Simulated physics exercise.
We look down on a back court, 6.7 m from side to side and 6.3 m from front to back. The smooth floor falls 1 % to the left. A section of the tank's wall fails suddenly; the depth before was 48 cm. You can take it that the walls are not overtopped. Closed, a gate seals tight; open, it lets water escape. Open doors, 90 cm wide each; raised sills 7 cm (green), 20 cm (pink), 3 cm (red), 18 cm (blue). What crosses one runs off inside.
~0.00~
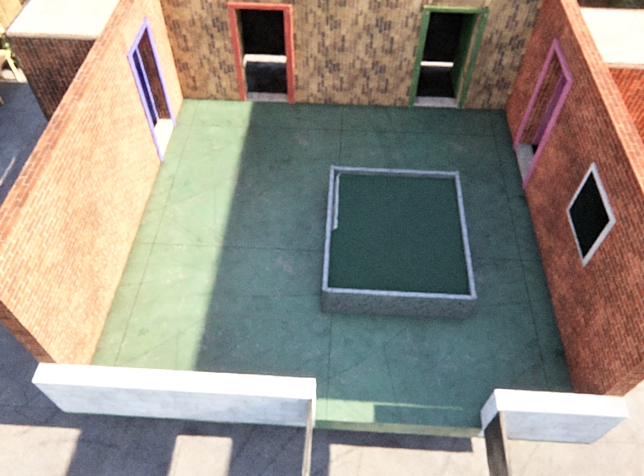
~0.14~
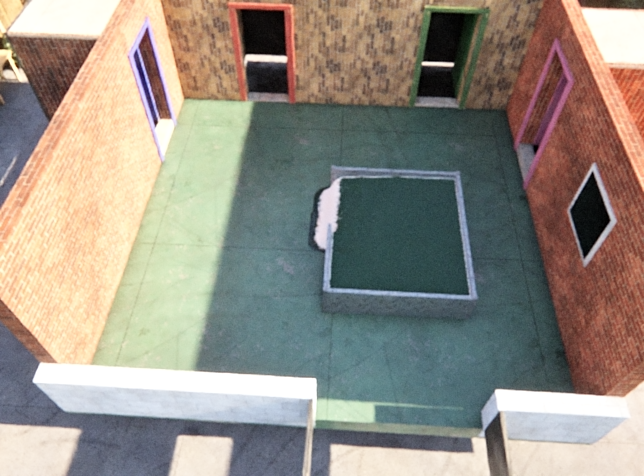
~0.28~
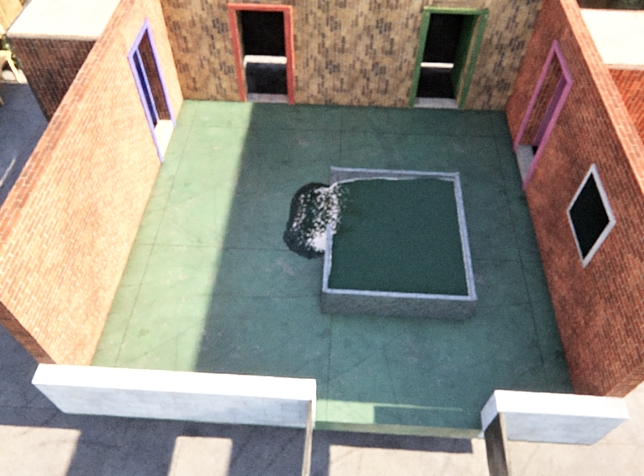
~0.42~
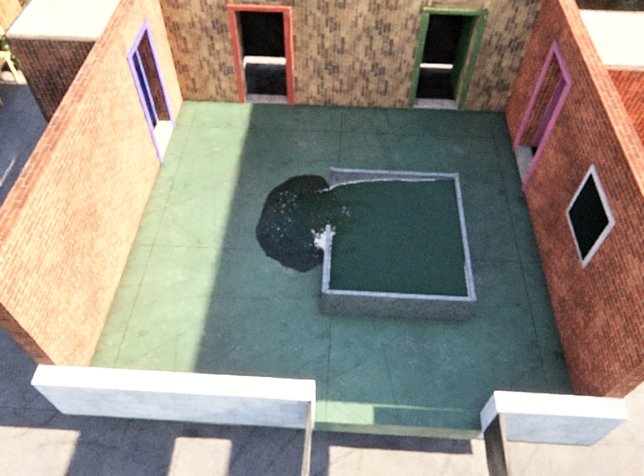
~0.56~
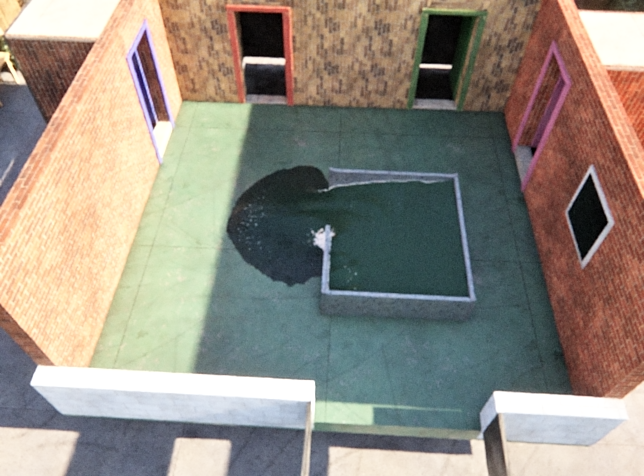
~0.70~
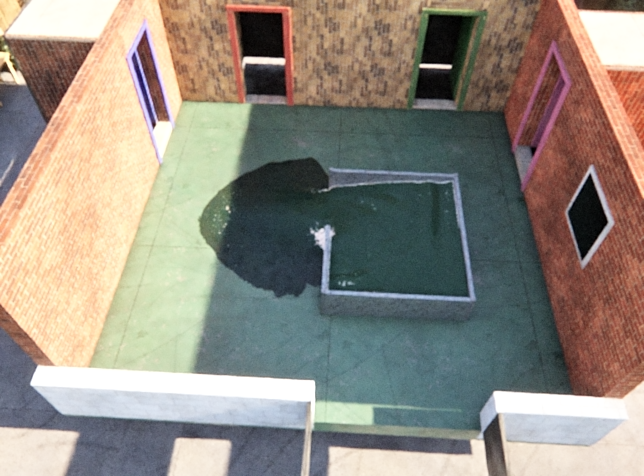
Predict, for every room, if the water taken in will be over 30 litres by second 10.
As I see it, green door: Not over. Pink door: Not over. Red door: Over. Blue door: Not over.
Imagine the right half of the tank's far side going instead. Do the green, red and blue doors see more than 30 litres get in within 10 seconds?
Outcomes - green: Exceeded, red: Not exceeded, blue: Not exceeded.
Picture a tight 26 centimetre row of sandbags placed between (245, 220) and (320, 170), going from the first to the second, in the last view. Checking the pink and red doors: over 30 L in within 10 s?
Result: Pink door inside the limit; red door inside the limit.
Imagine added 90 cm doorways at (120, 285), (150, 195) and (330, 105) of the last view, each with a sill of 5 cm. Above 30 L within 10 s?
Door 1: Higher; door 2: Higher; door 3: Lower.
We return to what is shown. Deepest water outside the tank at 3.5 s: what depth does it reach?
Max around 26 cm.
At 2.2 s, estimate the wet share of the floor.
Near 30 per cent is wet.
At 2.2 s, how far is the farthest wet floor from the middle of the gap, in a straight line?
Distance: Approx. 4.4 m.
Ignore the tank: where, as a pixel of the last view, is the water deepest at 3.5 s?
Location: Approx. (180, 107).
After 1.4 s water covers 25 % of the floor and is deepest (28 cm) near (320, 211); green door not reached, pink door not reached, red door not reached, blue door not reached.
After 2.2 s water covers 30 % of the floor and is deepest (25 cm) near (146, 204); green door not reached, pink door not reached, red door not reached, blue door 20 cm at the sill, 0 L in.
After 3.5 s water covers 40 % of the floor and is deepest (26 cm) near (180, 107); green door not reached, pink door not reached, red door 7 cm at the sill, 5 L in, blue door 16 cm at the sill, 2 L in.
After 6.0 s water covers 65 % of the floor and is deepest (16 cm) near (81, 391); green door 2 cm at the sill, 0 L in, pink door not reached, red door 7 cm at the sill, 37 L in, blue door 14 cm at the sill, 3 L in.
After 10.0 s water covers 95 % of the floor and is deepest (11 cm) near (81, 391); green door 3 cm at the sill, 0 L in, pink door 6 cm at the sill, 0 L in, red door 6 cm at the sill, 84 L in, blue door 9 cm at the sill, 3 L in.
